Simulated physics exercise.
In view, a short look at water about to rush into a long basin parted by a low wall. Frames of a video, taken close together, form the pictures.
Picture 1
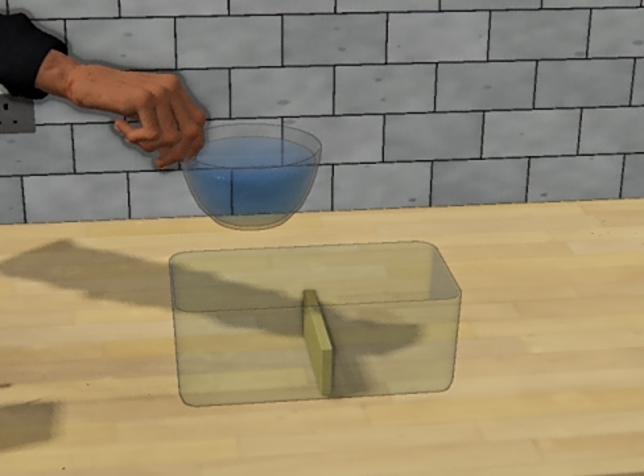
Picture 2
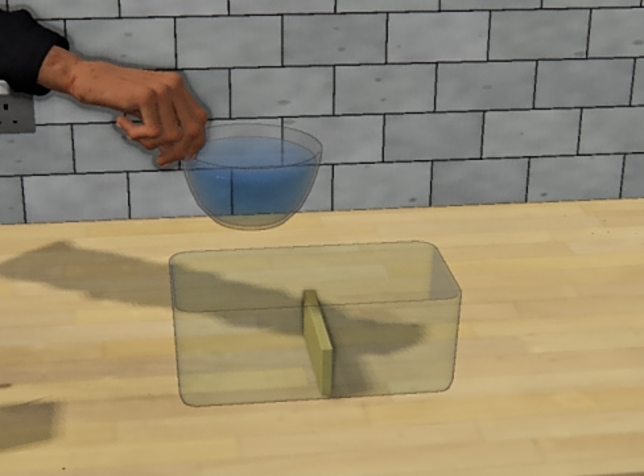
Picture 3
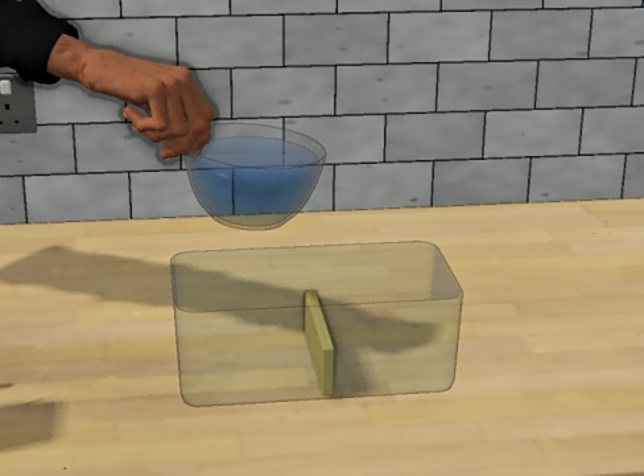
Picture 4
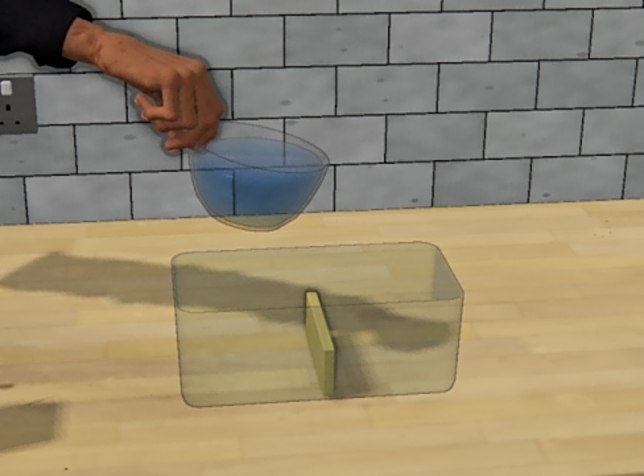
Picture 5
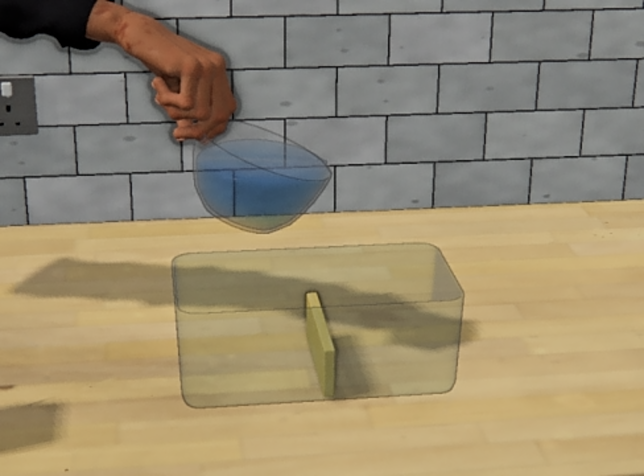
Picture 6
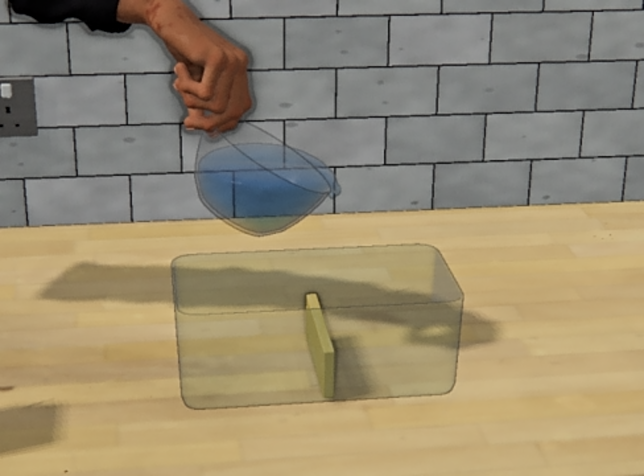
A hand tilting a clear bowl of blue water rightward above a long transparent basin with a low dividing wall, water reaching the rim.
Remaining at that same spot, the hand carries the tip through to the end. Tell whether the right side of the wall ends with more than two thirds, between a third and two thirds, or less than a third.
The right side ends with more than two thirds.
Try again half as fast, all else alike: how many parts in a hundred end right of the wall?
Result: Roughly 95 %.
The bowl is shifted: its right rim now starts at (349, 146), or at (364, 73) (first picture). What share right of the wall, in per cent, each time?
Estimate, first then second: 95 per cent and 75 per cent.
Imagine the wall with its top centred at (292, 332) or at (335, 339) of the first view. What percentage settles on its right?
90 % and 65 %, roughly.
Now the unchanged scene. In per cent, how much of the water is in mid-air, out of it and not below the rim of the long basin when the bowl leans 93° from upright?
Airborne share: Approx. 30 %.
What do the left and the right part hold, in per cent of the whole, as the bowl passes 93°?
Split is about 0 % to the left and 50 % to the right.
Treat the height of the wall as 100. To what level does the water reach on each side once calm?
I'd say close to 10 per cent on the left side and 60 on the right.
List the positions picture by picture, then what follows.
Tilt 0°; pouring edge (320, 145); surface from (183, 157) to (316, 153); the long basin's rim runs from (172, 283) to (448, 270); the wall's top is at (318, 320), in the first picture.
Tilt 1°; pouring edge (321, 146); surface from (184, 157) to (316, 154), in the second picture.
Tilt 6°; pouring edge (324, 152); surface from (187, 154) to (319, 155), in the third picture.
Tilt 12°; pouring edge (327, 160); surface from (192, 154) to (323, 158), in the fourth picture.
Tilt 22°; pouring edge (329, 172); surface from (196, 157) to (328, 167); 1 per cent is over the edge, in the fifth picture.
Tilt 32°; pouring edge (328, 187); surface from (198, 163) to (328, 179); 6 per cent is over the edge, in the sixth picture.
A moment on, the bowl is tipped on its side and 20 per cent is still to pour, 0 is left of the wall and 51 right of it.
Next, the bowl is tipped right over and 0 per cent is still to pour, 8 is left of the wall and 86 right of it.
Then the bowl is tipped right over and 0 per cent is still to pour, 10 is left of the wall and 89 right of it.
Later the bowl is tipped right over and 0 per cent is still to pour, 10 is left of the wall and 89 right of it.
At rest 10 per cent lies left of the wall, 89 right of it and 1 outside.
